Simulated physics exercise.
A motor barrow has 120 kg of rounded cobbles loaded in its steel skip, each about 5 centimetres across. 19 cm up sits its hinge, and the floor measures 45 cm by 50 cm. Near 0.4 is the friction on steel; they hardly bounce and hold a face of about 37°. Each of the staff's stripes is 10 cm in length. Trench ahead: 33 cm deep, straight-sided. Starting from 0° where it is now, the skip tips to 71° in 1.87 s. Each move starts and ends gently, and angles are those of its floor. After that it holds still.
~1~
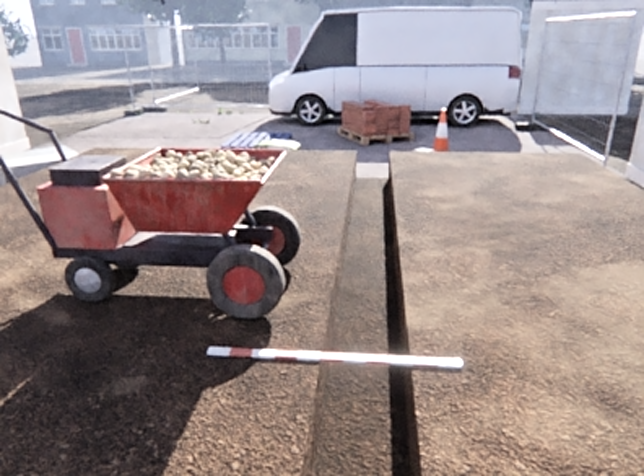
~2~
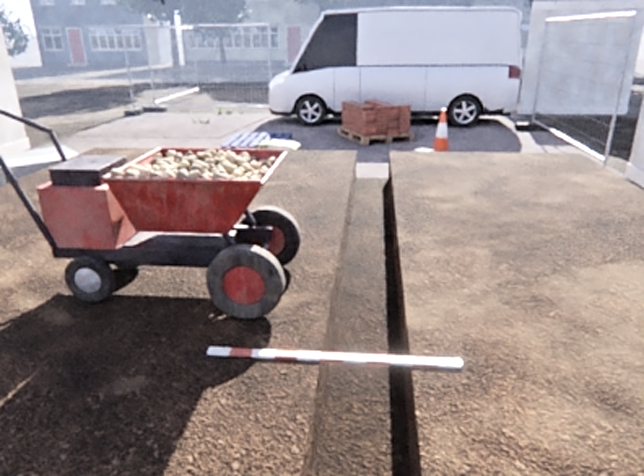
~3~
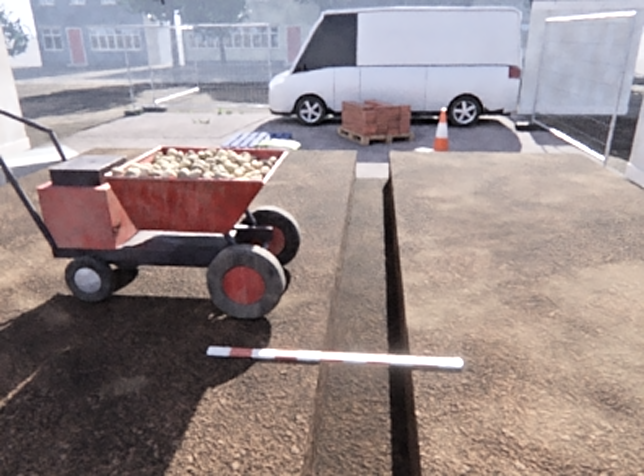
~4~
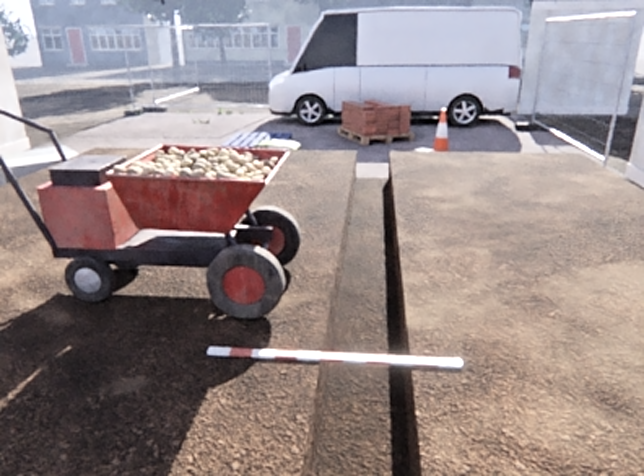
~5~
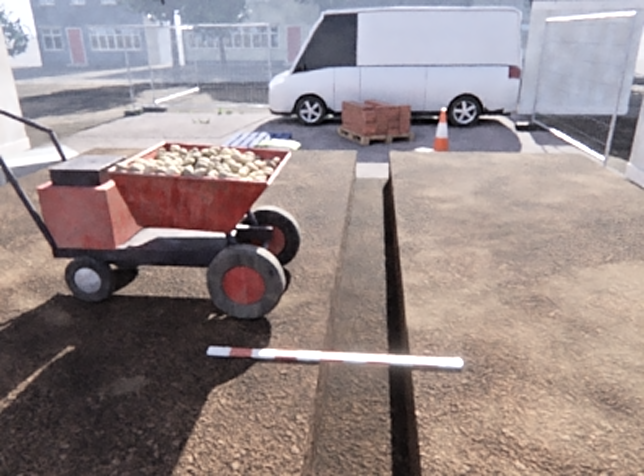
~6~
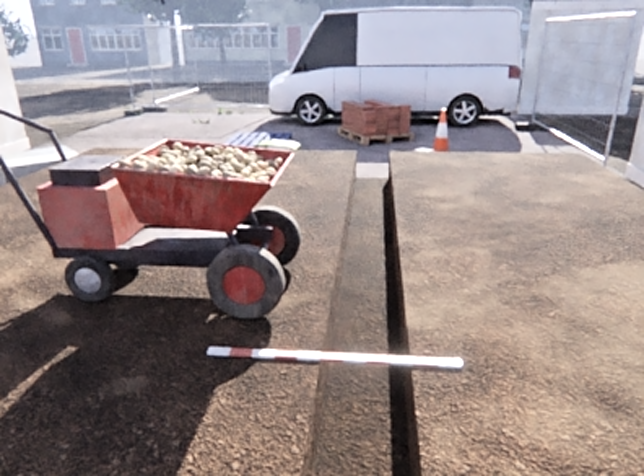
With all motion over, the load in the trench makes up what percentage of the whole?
It makes up about 83 percent of the whole load.
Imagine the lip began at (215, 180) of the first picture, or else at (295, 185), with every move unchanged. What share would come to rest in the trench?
It'd be around 100 per cent and after that around 45 per cent.
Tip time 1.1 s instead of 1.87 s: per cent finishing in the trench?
70 per cent.
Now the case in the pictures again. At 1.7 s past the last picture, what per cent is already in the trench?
About 40 per cent by then.
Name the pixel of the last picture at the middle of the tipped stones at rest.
About (380, 333).
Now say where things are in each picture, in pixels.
The first frame shows lip at (262, 182), floor tilted 0°, highest stones at (208, 158).
The second frame shows lip at (262, 182), floor tilted 0°, highest stones at (208, 158).
The third frame shows lip at (263, 183), floor tilted 1°, highest stones at (209, 157).
The fourth frame shows lip at (265, 183), floor tilted 2°, highest stones at (204, 156).
The fifth frame shows lip at (268, 184), floor tilted 3°, highest stones at (196, 154).
In the sixth frame, the skip is at 5°, its lip at (271, 185); the top of the load is at (188, 152).
Then, 1.1 s after the last picture the floor is at 60°, 98 % in the skip, 2 % in the trench; the foremost stones are at (370, 237).
Then, 1.7 s after the last picture the floor is at 71°, 49 % in the skip, 40 % in the trench, 12 % past the trench; the foremost stones are at (460, 293).
Then, 2.0 s after the last picture the floor is at 71°, 25 % in the skip, 59 % in the trench, 17 % past the trench; the foremost stones are at (495, 287).
Then, 4.0 s after the last picture the floor is at 71°, 0 % in the skip, 83 % in the trench, 17 % past the trench; the foremost stones are at (507, 286).
